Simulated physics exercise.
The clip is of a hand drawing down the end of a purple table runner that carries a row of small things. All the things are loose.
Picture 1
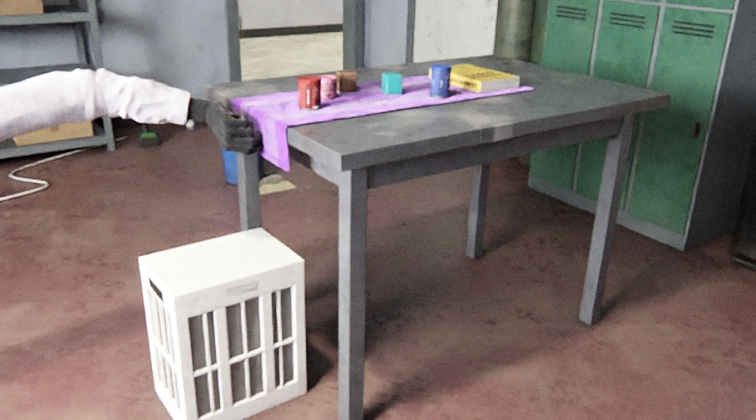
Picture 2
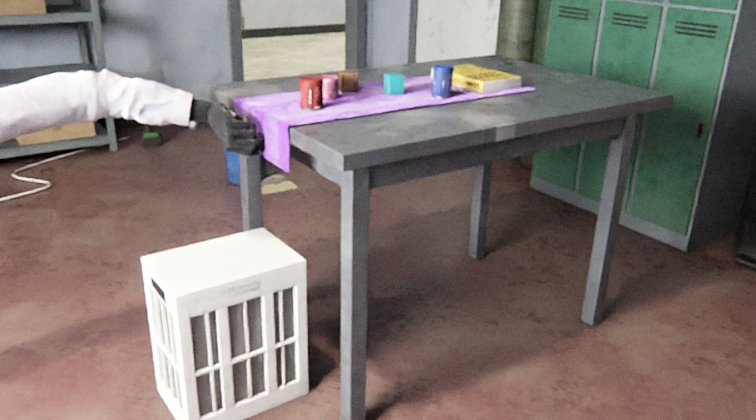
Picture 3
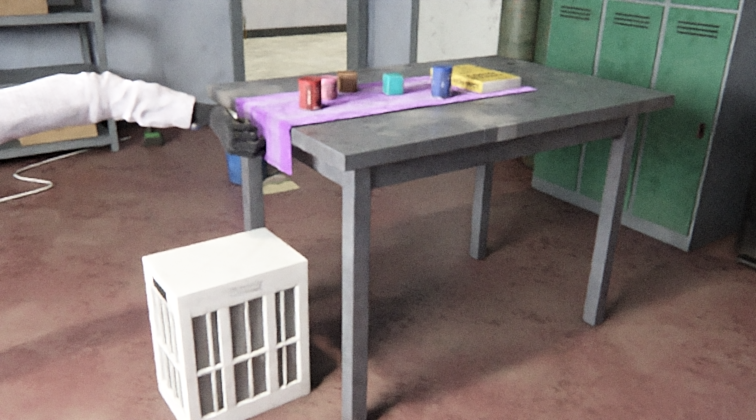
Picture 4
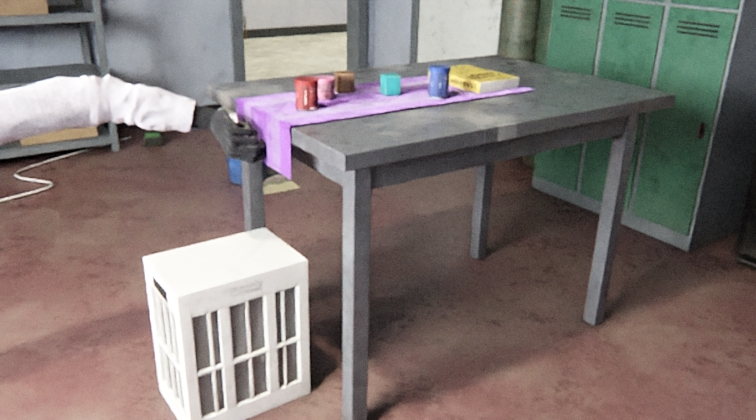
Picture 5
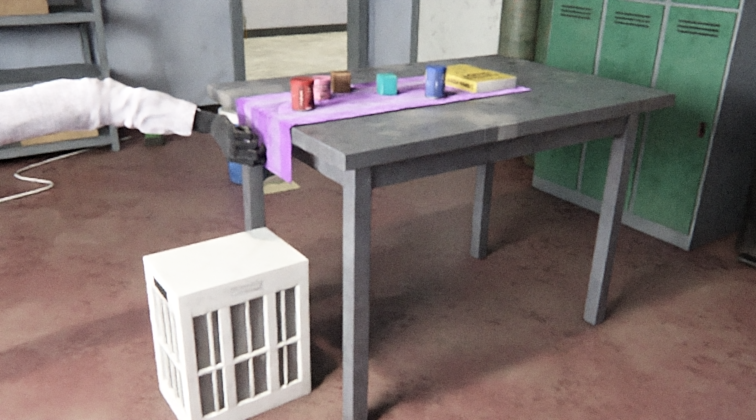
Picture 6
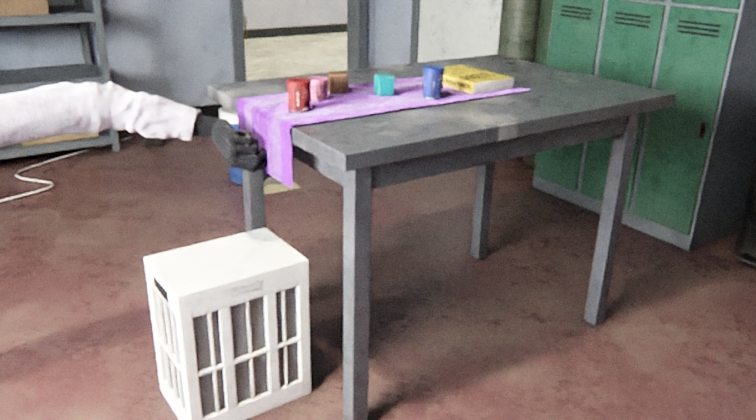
In the video, a black-gloved hand at the left end of a gray table slowly draws down a purple runner, and the small cans, pot and cubes on it shift slightly left above a white crate.
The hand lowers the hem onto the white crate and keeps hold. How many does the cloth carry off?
The workbench loses two.
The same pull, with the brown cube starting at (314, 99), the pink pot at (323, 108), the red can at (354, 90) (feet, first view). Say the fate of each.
The brown cube goes over; the pink pot is carried off; the red can remains up.
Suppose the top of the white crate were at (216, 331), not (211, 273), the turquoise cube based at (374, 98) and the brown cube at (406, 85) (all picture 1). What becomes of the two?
The turquoise cube drops off, the brown cube stays on.
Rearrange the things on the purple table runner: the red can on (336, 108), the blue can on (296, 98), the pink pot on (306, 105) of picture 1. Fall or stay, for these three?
The red can comes down, the blue can falls, the pink pot comes down.
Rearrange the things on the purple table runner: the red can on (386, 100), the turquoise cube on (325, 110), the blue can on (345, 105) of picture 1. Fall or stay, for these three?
The red can remains up, the turquoise cube drops off, the blue can drops off.
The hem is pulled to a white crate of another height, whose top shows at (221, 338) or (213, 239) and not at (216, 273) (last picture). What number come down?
It would be 4 and 1.
A little later, hem near (264, 212); red can gone.
Next, hem on the crate; red can and pink pot gone.
When it is over, hem on the crate; red can and pink pot gone. The count of fallen things is two.
